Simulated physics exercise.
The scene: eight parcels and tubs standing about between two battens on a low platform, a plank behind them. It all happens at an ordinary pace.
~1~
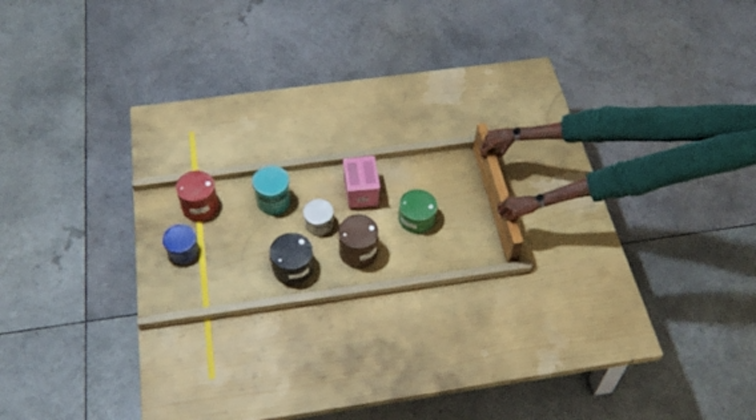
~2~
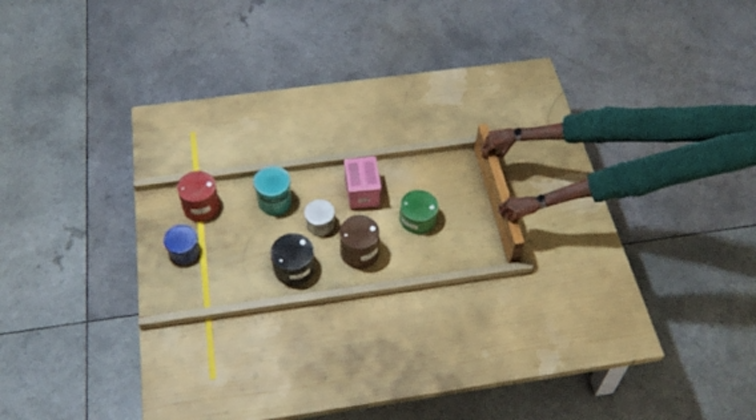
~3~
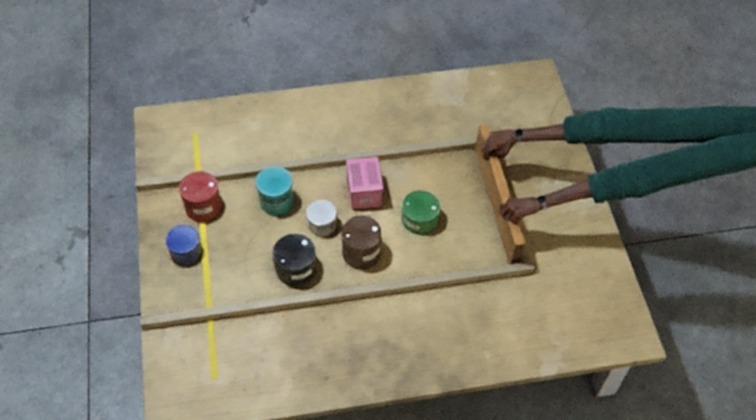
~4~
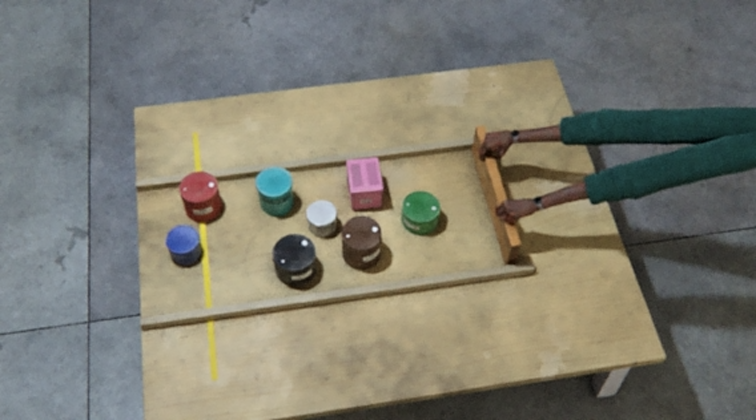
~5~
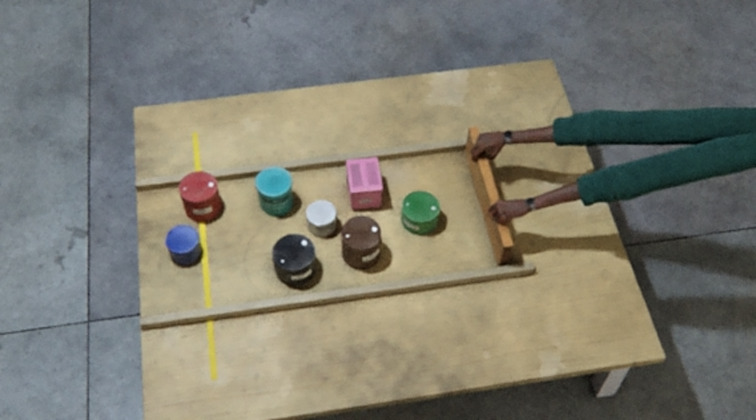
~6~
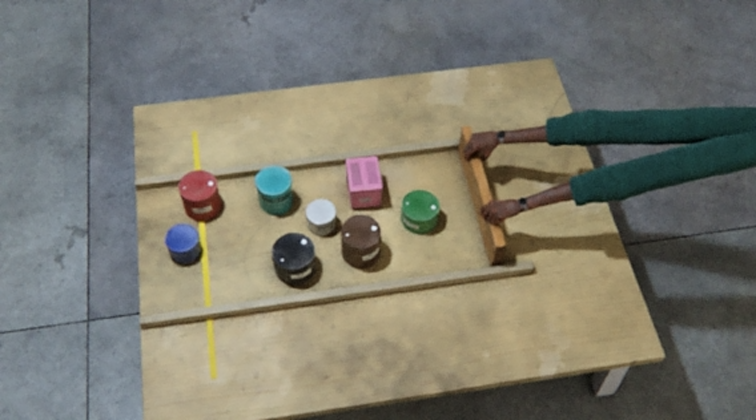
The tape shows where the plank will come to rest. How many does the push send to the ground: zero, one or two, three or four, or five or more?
As it turns out, the number that fall off is one or two.
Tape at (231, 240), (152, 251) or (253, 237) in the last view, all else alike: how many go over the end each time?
In that order 0, 8 and 0.
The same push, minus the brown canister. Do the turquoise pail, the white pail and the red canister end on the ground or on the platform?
The turquoise pail holds on, the white pail holds on, the red canister tumbles off.
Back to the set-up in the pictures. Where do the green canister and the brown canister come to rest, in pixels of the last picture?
The green canister stops around (183, 237); the brown canister around (184, 268).
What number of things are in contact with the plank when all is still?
In contact: 3.
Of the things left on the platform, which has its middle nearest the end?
It is the blue pail.
Soon after, none off yet; blue pail at rest near (184, 244); red canister at rest near (200, 196); turquoise pail at rest near (275, 191).
Then, none off yet; blue pail at rest near (184, 244); red canister at rest near (200, 196); turquoise pail moving near (272, 191).
Further on, none off yet; blue pail moved a little near (177, 247); red canister moved about its own width near (165, 198); turquoise pail moved well along near (202, 200).
At rest, the number that fall off is one or two; fallen, red canister.
